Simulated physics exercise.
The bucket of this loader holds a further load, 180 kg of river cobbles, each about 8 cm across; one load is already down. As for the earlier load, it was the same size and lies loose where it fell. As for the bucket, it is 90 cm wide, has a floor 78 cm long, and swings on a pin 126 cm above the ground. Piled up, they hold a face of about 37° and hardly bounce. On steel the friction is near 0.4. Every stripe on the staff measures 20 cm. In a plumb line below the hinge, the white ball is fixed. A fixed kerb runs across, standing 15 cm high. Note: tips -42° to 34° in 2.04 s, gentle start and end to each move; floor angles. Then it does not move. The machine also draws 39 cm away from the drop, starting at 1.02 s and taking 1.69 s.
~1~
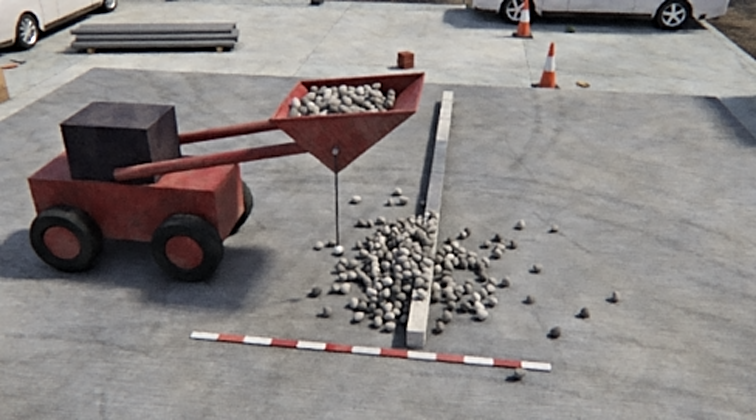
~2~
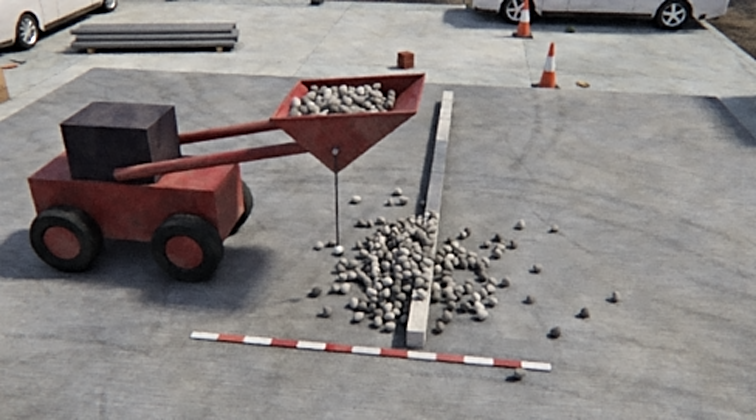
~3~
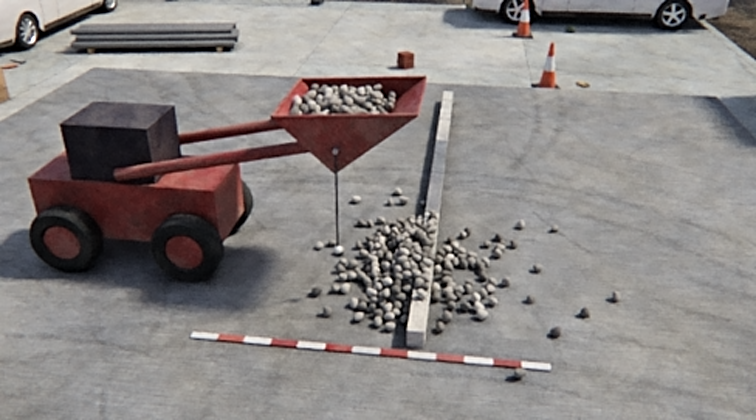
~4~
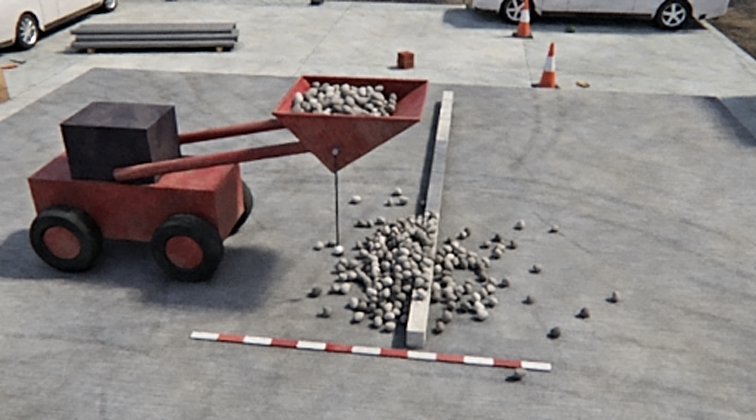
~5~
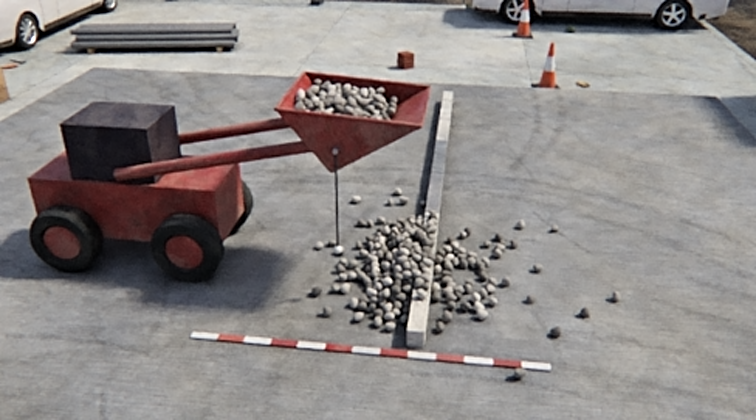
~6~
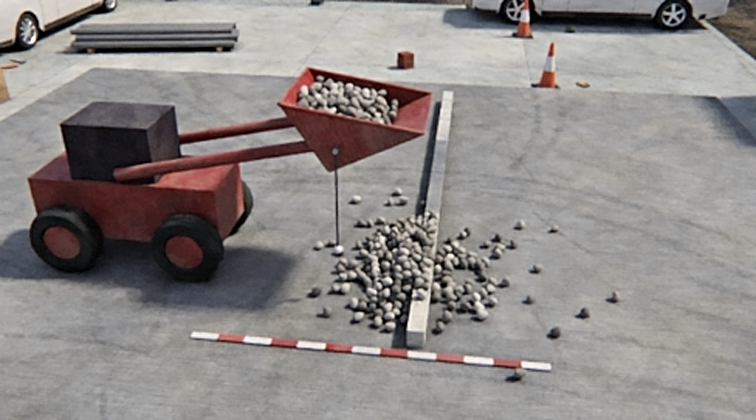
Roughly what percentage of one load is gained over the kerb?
Roughly 34 per cent.
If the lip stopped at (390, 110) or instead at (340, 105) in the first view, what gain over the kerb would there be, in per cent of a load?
5 %, then 0 %.
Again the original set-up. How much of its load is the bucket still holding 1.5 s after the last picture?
Held: Around 25 % of the load.
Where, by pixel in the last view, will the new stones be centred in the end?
Around (408, 256).
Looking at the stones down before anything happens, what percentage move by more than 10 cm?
I'd say roughly 10 per cent of them.
Then, 0.9 s after the last picture the floor is at 22°; in per cent of one load, 98 in the bucket, 83 on this side of the kerb, 19 over the kerb; the foremost stones are at (551, 272).
Then, 1.5 s after the last picture the floor is at 34°; in per cent of one load, 26 in the bucket, 140 on this side of the kerb, 34 over the kerb; the foremost stones are at (551, 272).
Then, 2.6 s after the last picture the floor is at 34°; in per cent of one load, 0 in the bucket, 147 on this side of the kerb, 53 over the kerb; the foremost stones are at (567, 296).
Then, 5.0 s after the last picture the floor is at 34°; in per cent of one load, 0 in the bucket, 147 on this side of the kerb, 53 over the kerb; the foremost stones are at (568, 296). Net gain over the kerb, 34.
